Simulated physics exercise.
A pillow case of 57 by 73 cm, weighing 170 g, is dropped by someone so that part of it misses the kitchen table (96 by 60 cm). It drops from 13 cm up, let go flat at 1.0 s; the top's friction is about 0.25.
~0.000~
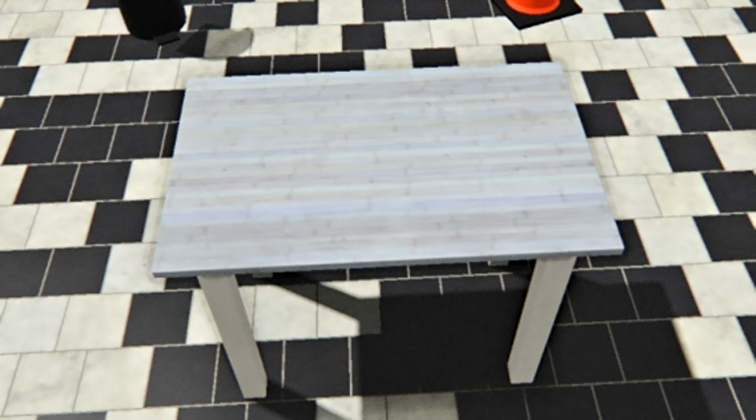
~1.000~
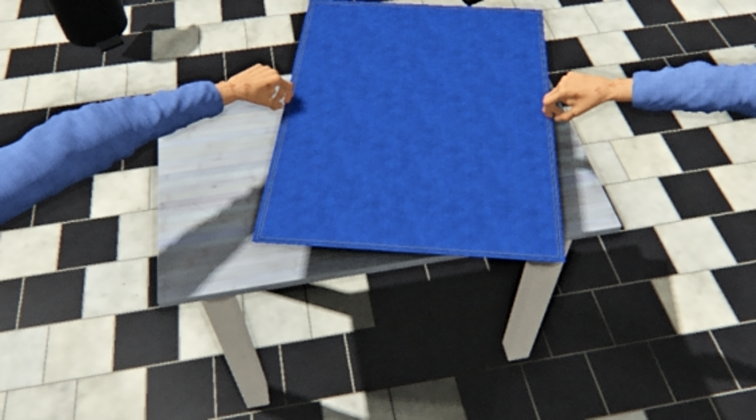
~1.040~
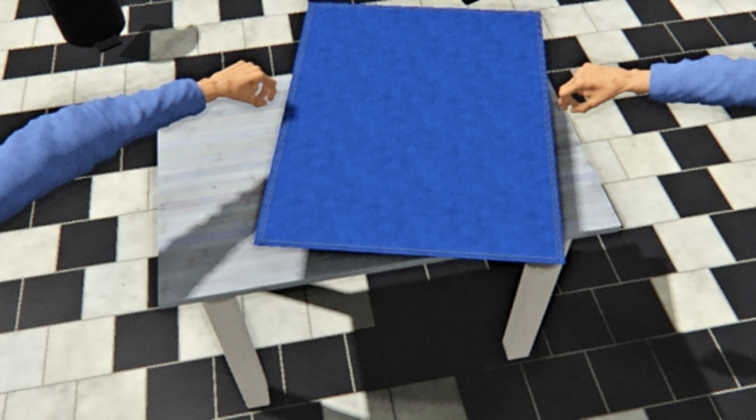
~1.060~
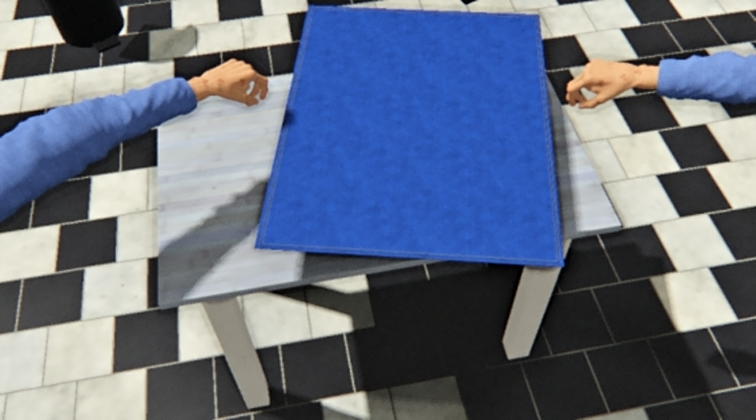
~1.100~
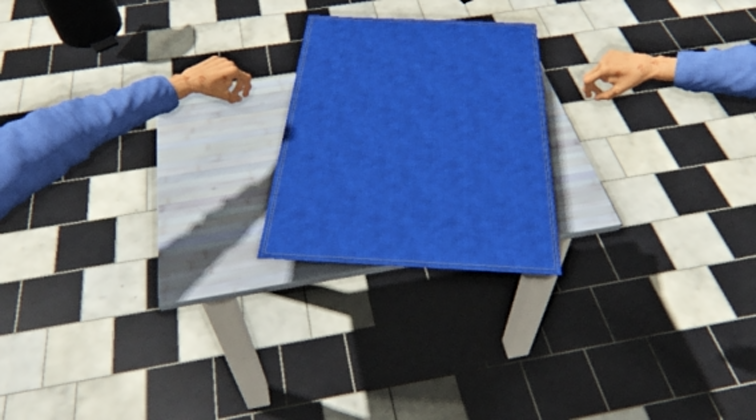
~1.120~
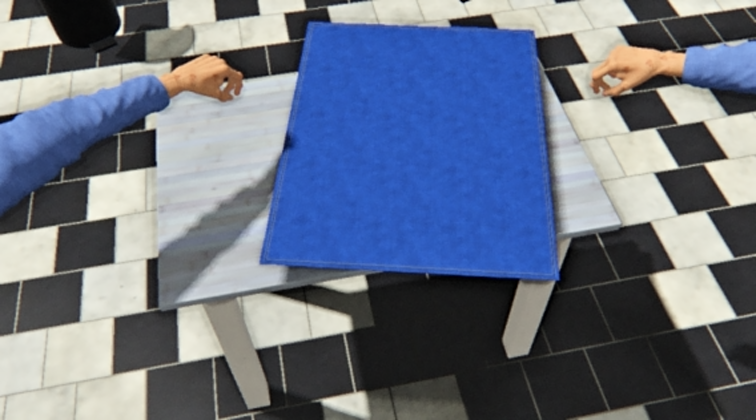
Two arms in blue sleeves reach in from the left and right over a pale grey, wood-grained table, seen from above on a black and white checkered floor. A flat blue pillow case appears between the hands, above the table's right part, with dark and orange objects partly visible behind at first. The hands open and draw apart, and the cloth, still flat, sinks slightly.
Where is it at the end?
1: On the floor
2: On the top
On the top (2).
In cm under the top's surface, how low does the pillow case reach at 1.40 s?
About 12 cm.
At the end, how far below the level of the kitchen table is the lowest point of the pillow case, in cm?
14 cm, roughly.
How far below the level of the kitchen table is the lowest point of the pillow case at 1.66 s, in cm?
It's hanging something like 10 cm below the top at that point.
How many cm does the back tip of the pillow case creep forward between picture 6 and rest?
Forward creep to rest: Approx. 9 cm.
After 1.4 s, 80 % of the pillow case is still over the top.
After 1.7 s, 80 % of the pillow case is still over the top.
After 1.9 s, 80 % of the pillow case is still over the top.
After 2.2 s, 80 % of the pillow case is still over the top.
After 4.4 s, 80 % of the pillow case is still over the top.
